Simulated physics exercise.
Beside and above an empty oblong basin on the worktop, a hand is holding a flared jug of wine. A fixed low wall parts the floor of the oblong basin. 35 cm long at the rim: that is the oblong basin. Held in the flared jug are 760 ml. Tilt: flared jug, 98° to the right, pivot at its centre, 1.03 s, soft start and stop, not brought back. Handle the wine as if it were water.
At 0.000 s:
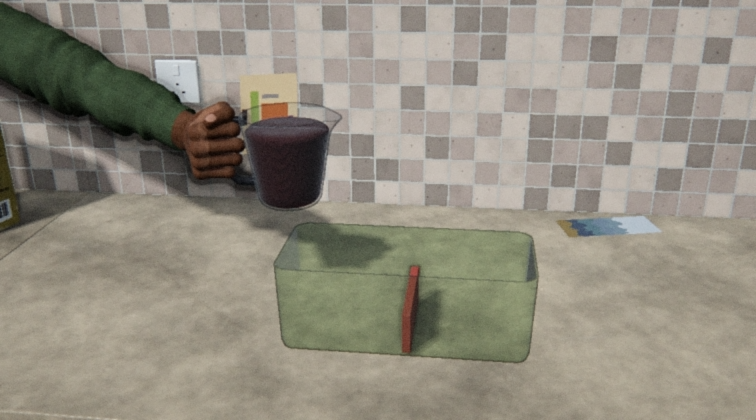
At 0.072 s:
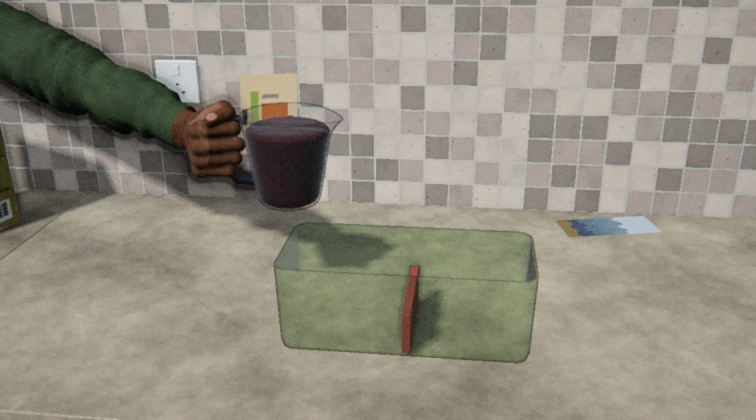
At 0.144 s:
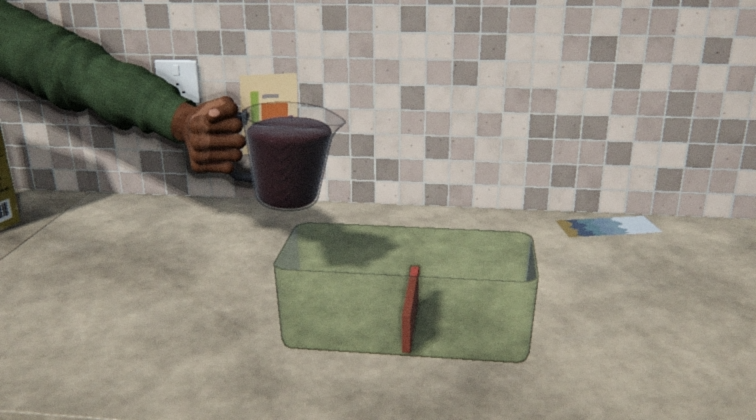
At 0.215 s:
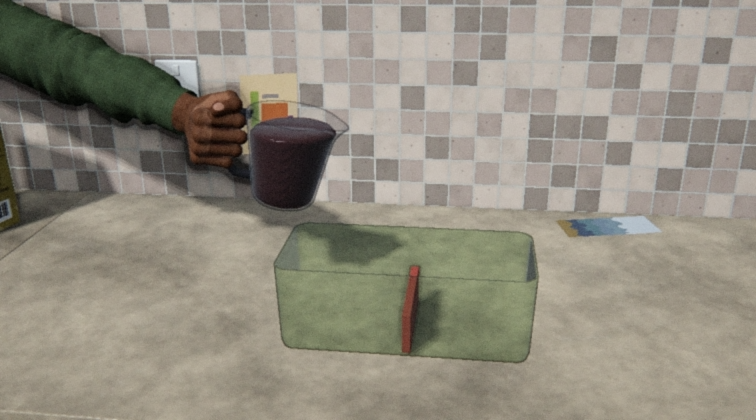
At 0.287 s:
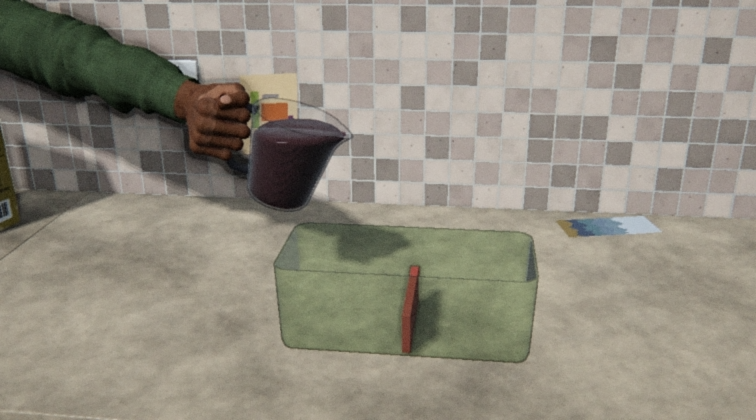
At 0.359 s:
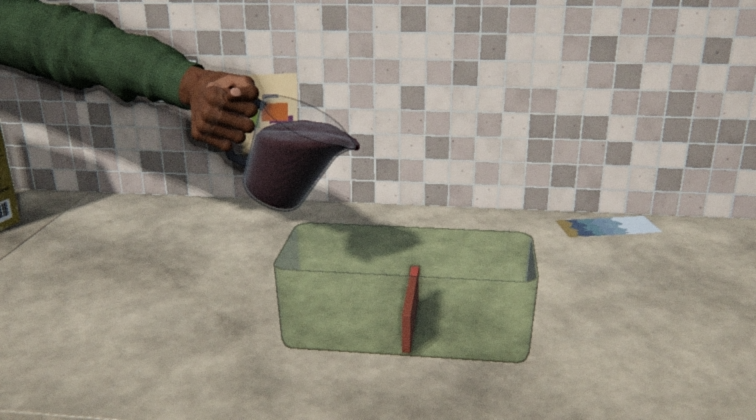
On a worktop, a hand tilting a flared jug of wine steadily to the right above an empty green oblong basin.
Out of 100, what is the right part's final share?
About 13 out of 100.
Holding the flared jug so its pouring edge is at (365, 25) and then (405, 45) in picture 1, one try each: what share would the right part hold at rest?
90 and 95 %.
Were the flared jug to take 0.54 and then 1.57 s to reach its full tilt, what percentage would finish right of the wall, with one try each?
5 in a hundred, followed by 20 in a hundred.
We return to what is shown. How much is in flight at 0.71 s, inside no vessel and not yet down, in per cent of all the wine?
20 %.
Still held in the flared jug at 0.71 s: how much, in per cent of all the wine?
Fraction remaining: Approx. 60 per cent.
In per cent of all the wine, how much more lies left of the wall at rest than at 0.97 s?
Around 24 in a hundred.
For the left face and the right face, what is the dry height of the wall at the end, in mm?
The left comes to roughly 34 mm and the right to roughly 56 mm.
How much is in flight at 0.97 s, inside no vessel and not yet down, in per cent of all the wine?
I'd say some 12 per cent is in the air.
By 0.71 s the tilt is 76° and 60 per cent is still to pour, 13 is left of the wall and 7 right of it.
By 0.97 s the tilt is 97° and 15 per cent is still to pour, 61 is left of the wall and 12 right of it.
By 1.24 s the tilt is 98° and 1 per cent is still to pour, 83 is left of the wall and 13 right of it.
By 1.53 s the tilt is 98° and 0 per cent is still to pour, 85 is left of the wall and 13 right of it.
At rest 85 per cent lies left of the wall, 13 right of it and 2 outside.
